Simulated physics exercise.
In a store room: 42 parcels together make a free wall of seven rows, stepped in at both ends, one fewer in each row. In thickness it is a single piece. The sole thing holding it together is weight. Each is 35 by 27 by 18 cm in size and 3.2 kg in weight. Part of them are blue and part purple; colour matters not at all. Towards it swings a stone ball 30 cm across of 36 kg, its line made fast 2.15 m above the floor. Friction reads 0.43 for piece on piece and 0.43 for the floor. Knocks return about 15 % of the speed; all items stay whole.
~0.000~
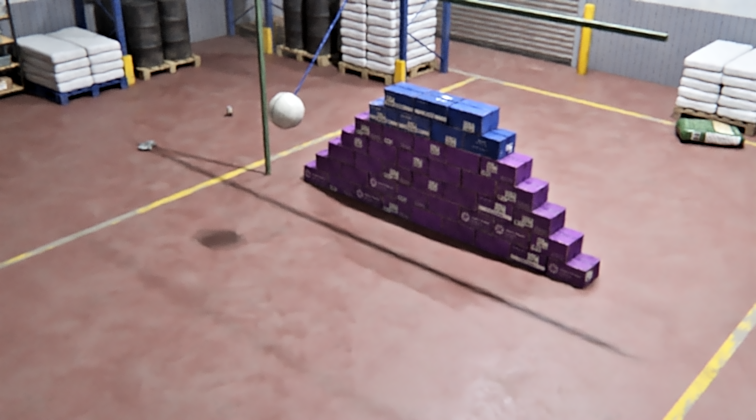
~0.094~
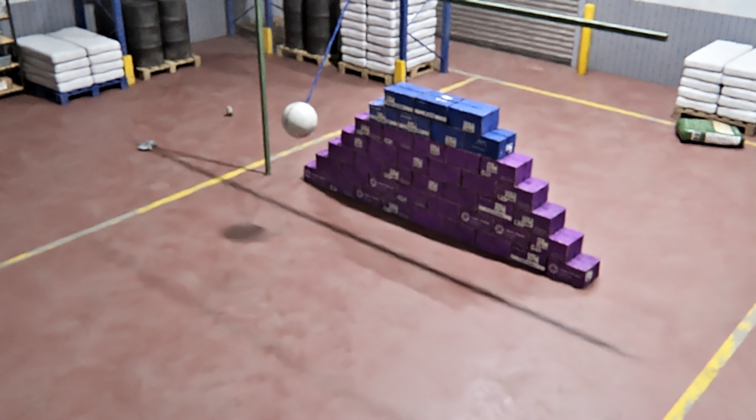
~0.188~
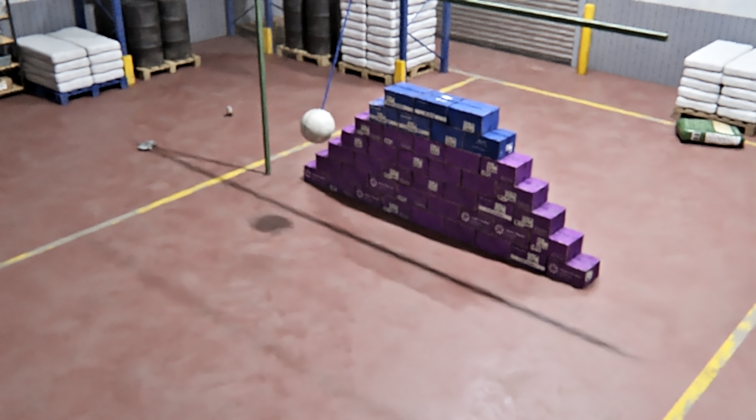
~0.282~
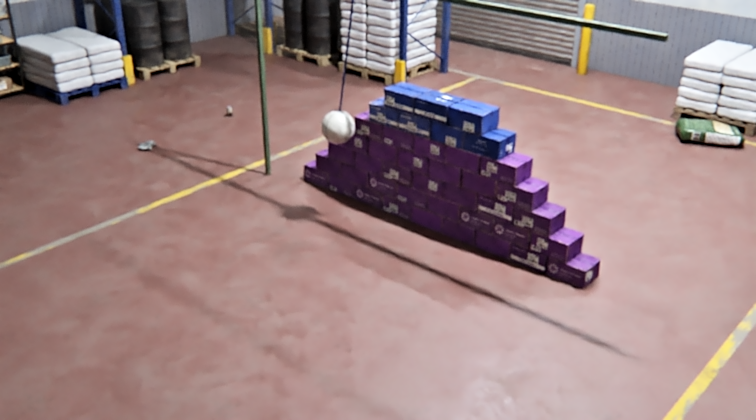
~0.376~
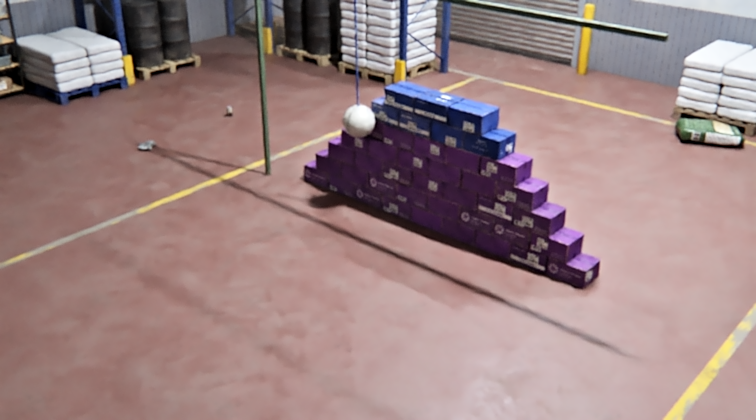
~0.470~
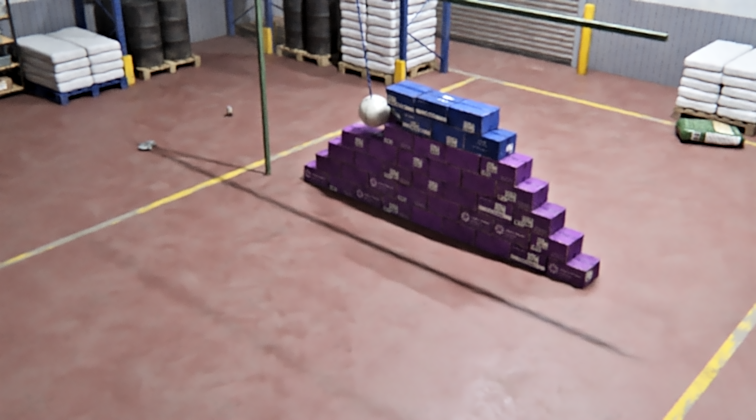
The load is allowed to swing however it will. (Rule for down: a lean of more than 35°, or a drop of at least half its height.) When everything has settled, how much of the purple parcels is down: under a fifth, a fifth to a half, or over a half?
Under a fifth.
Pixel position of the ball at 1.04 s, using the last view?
It should be about (409, 69) in pixels.
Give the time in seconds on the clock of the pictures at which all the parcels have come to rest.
Time: About 2.5 s.
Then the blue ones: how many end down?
For blue, the number down is 2.
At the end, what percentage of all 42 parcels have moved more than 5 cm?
I get 5 %.
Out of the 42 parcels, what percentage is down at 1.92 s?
5 per cent.
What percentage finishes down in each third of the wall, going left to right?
Left third 10 percent, middle third 10 percent, right third 0 percent.
After 0.66 s, line 32° past plumb; 1 of the 35 purple parcels down (2 of 42 in all colours); top purple parcel leaning 12°, 31 cm lower; top blue parcel leaning 13°.
After 1.04 s, line 42° past plumb; 1 of the 35 purple parcels down (3 of 42 in all colours); top purple parcel 71 cm lower; top blue parcel on its side.
After 1.92 s, line 31° before plumb; 1 of the 35 purple parcels down (3 of 42 in all colours); top purple parcel 71 cm lower; top blue parcel on its side.
At rest (2.7 s), line 2° before plumb; 1 of the 35 purple parcels down (3 of 42 in all colours); top purple parcel 71 cm lower; top blue parcel upside down. That is 3 per cent. As the last picture would show them, middles, top purple parcel near (472, 148), top blue parcel near (222, 251).
